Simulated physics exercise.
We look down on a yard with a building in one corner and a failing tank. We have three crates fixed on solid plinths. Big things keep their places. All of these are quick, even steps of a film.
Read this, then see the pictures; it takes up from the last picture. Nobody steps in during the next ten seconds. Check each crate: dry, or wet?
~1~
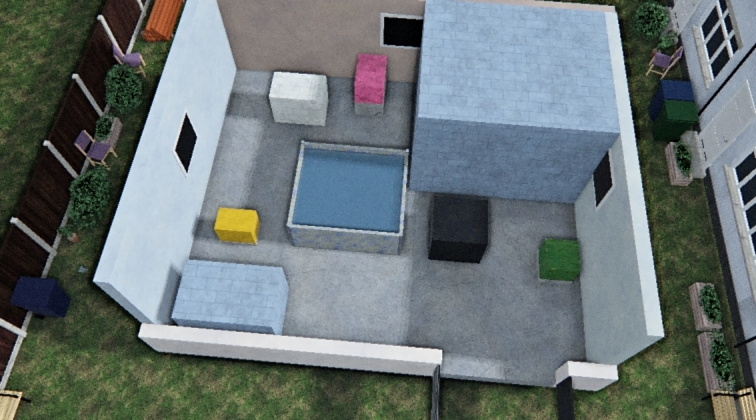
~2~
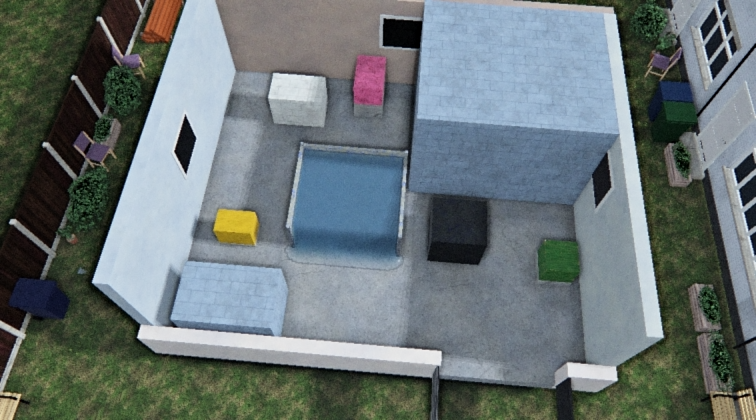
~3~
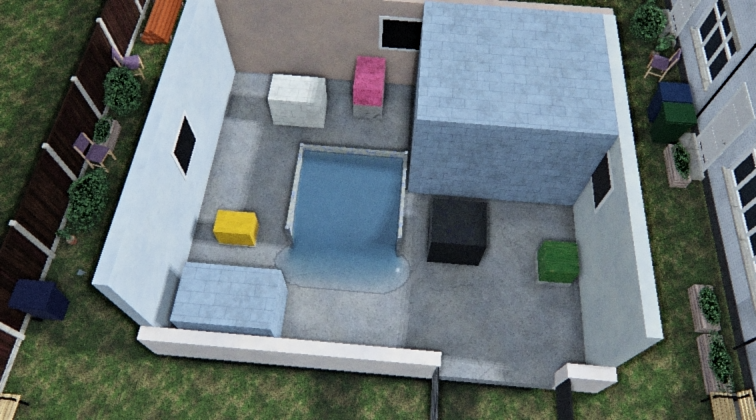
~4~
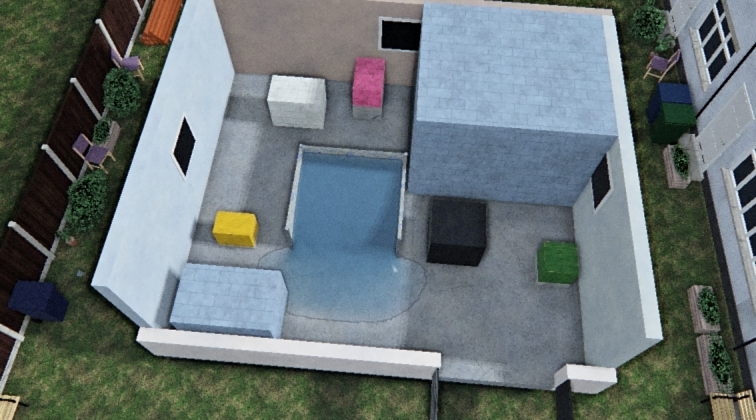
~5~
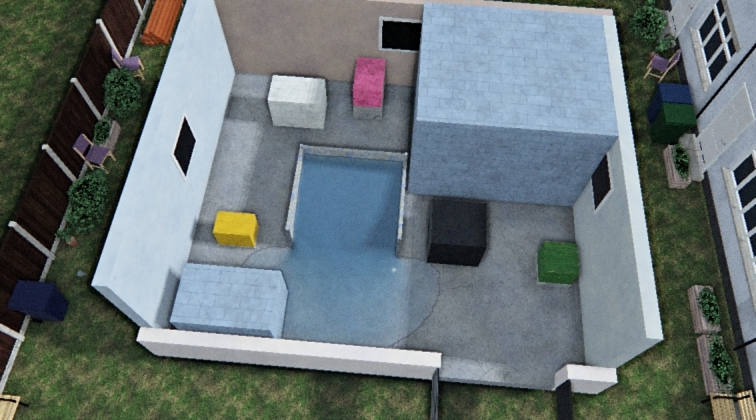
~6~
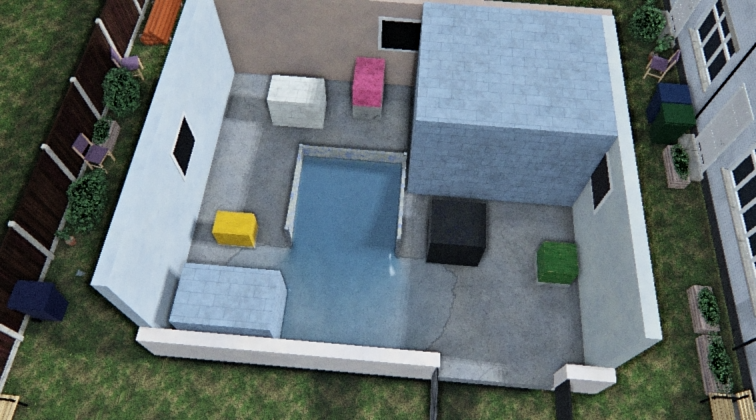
At the end, the yellow crate will not stay dry; the green crate will not stay dry; the pink crate will come through untouched.
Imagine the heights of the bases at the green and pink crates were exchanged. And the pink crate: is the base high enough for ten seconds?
Pink: Untouched.
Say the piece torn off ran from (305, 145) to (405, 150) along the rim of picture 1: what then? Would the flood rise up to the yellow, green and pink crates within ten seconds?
The yellow crate is reached; the green crate is not reached; the pink crate is reached.
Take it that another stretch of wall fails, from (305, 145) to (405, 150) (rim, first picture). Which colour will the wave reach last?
The green one, by my reading.
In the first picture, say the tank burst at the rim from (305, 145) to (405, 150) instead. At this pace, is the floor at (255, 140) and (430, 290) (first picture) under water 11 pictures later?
I'd expect the first point to be reached and the second point to stay dry.
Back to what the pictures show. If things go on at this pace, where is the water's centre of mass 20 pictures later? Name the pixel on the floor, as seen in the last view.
Somewhere near (370, 283).
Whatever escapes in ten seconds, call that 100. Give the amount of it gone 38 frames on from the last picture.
Roughly 55 percent of it.
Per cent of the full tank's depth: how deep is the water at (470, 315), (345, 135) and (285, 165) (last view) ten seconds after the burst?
About 8, 4 and 4 per cent.
A moment on, water covers 30 % of the floor; the yellow crate water round its plinth, the green crate not reached, the pink crate not reached.
Next, water covers 40 % of the floor; the yellow crate water round its plinth, the green crate not reached, the pink crate not reached.
Then, water covers 65 % of the floor; the yellow crate water round its plinth, the green crate water round its plinth, the pink crate not reached.
Later, water covers 85 % of the floor; the yellow crate water round its plinth, the green crate water round its plinth, the pink crate water round its plinth.
In the end, water covers 100 % of the floor; the yellow crate was topped, the green crate was topped, the pink crate stayed above the water.
